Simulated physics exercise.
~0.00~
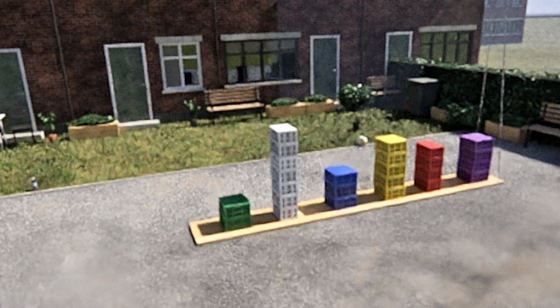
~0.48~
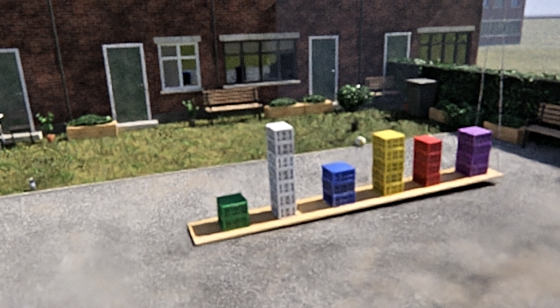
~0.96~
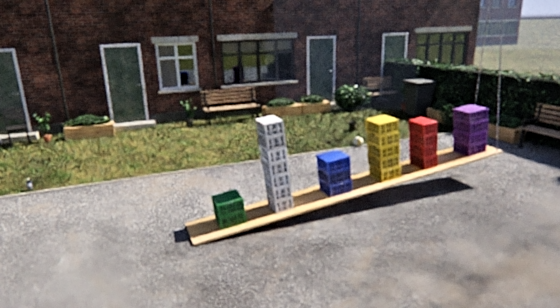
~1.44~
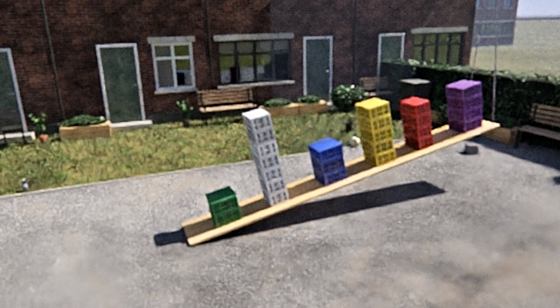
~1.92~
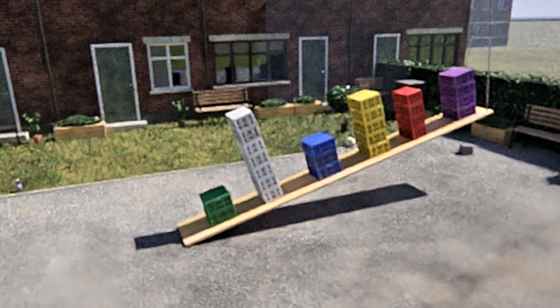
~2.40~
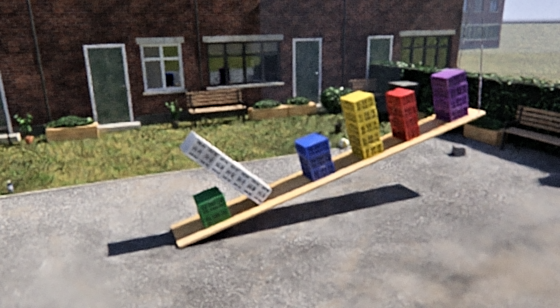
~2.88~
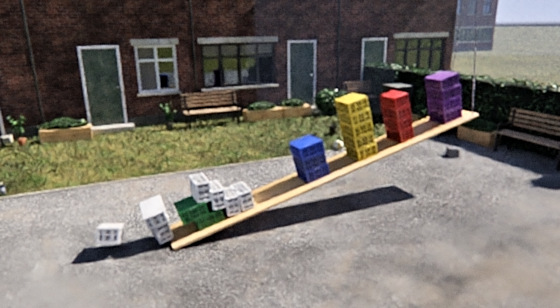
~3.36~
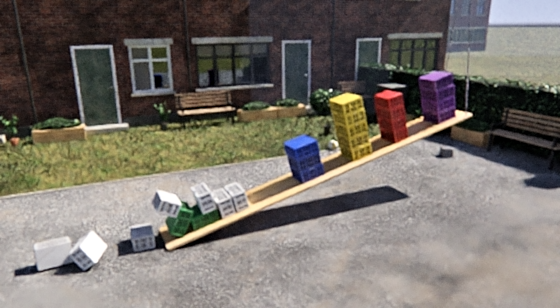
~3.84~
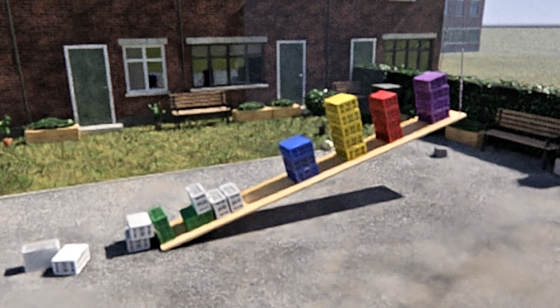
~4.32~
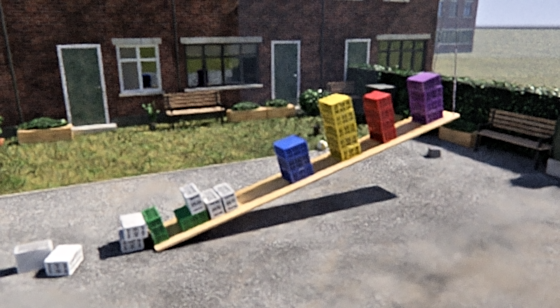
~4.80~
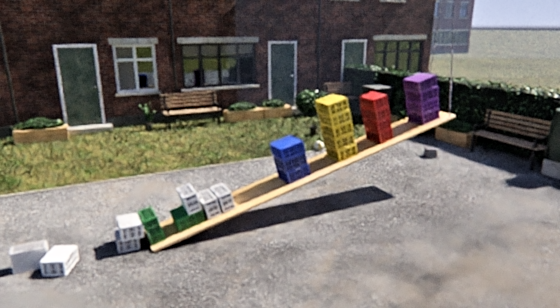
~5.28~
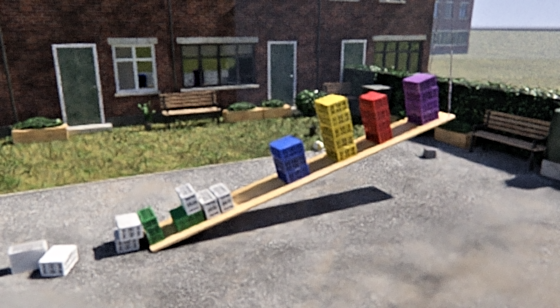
A tall white stack of crates toppled left as the long wooden rack beneath six colourful piles tilted upward on the right, breaking apart over the green crates and scattering pieces onto the pavement, while the blue, yellow, red and purple stacks stayed standing.
